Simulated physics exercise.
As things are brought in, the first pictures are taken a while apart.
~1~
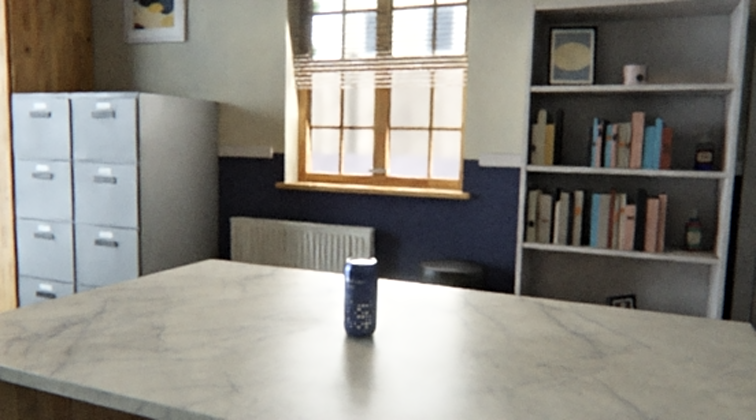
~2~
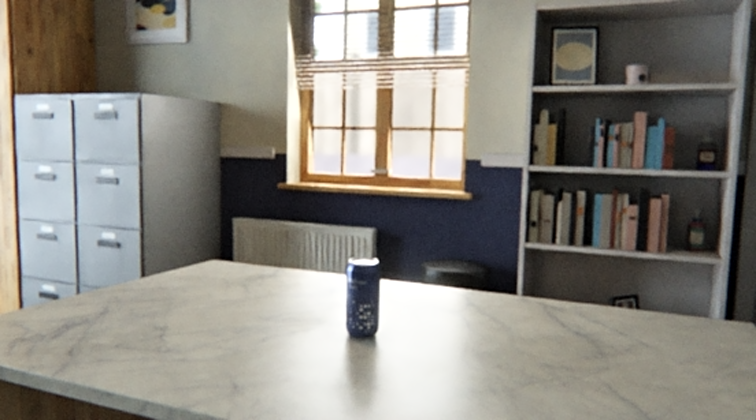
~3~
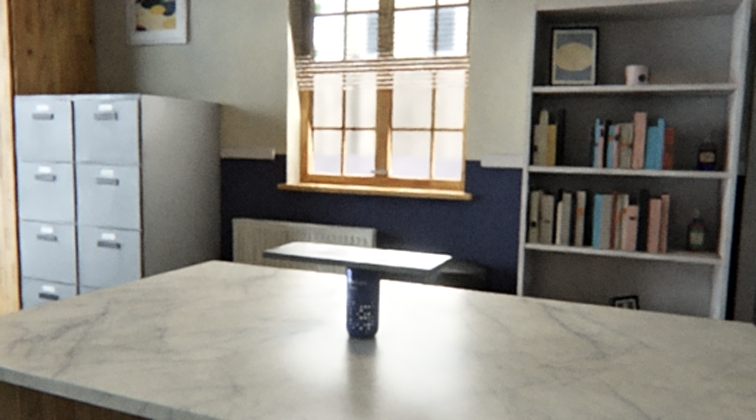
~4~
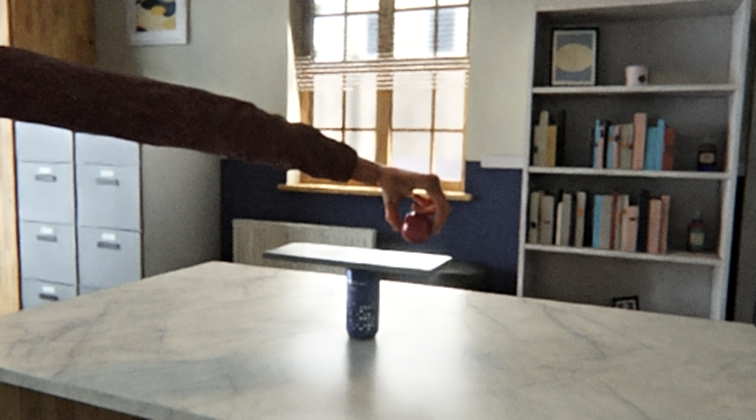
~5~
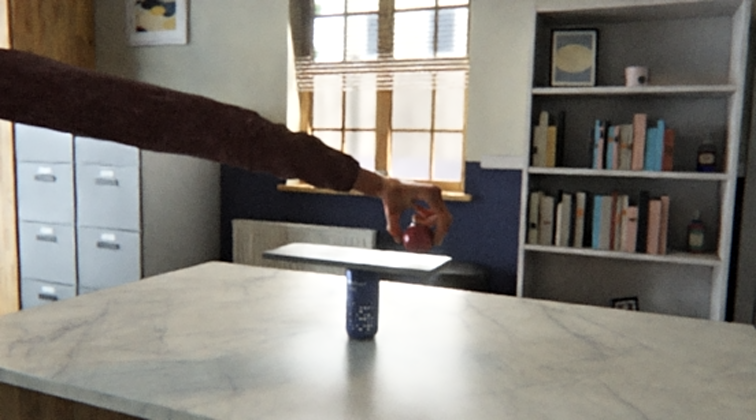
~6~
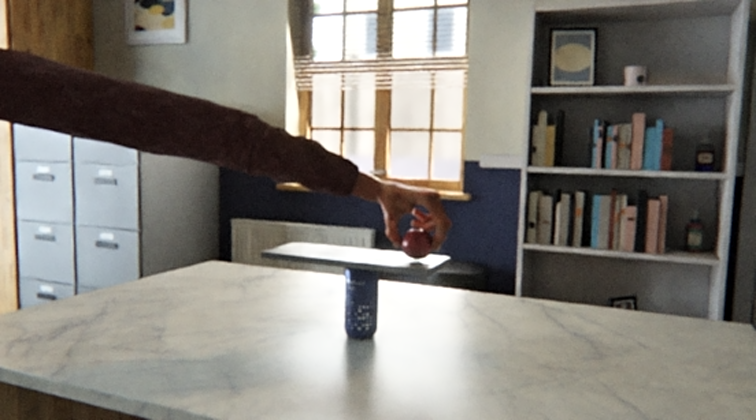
On a marble-topped counter, a blue can stood alone before a flat board appeared on top of it; then an arm reached in from the left and lowered a red tomato onto the board's right side, still holding it.
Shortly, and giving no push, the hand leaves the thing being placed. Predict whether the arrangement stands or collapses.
Looks to me like it is stable after that.
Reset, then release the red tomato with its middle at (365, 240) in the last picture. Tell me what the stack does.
Well, it survives then.
Then, 0.80 s on from there, no change.
Then, 1.70 s on from there, red tomato resting near (417, 245).
In the end, all 3 unmoved. At the end, from the last picture's camera, red tomato near (418, 245). The stack keeps its balance.
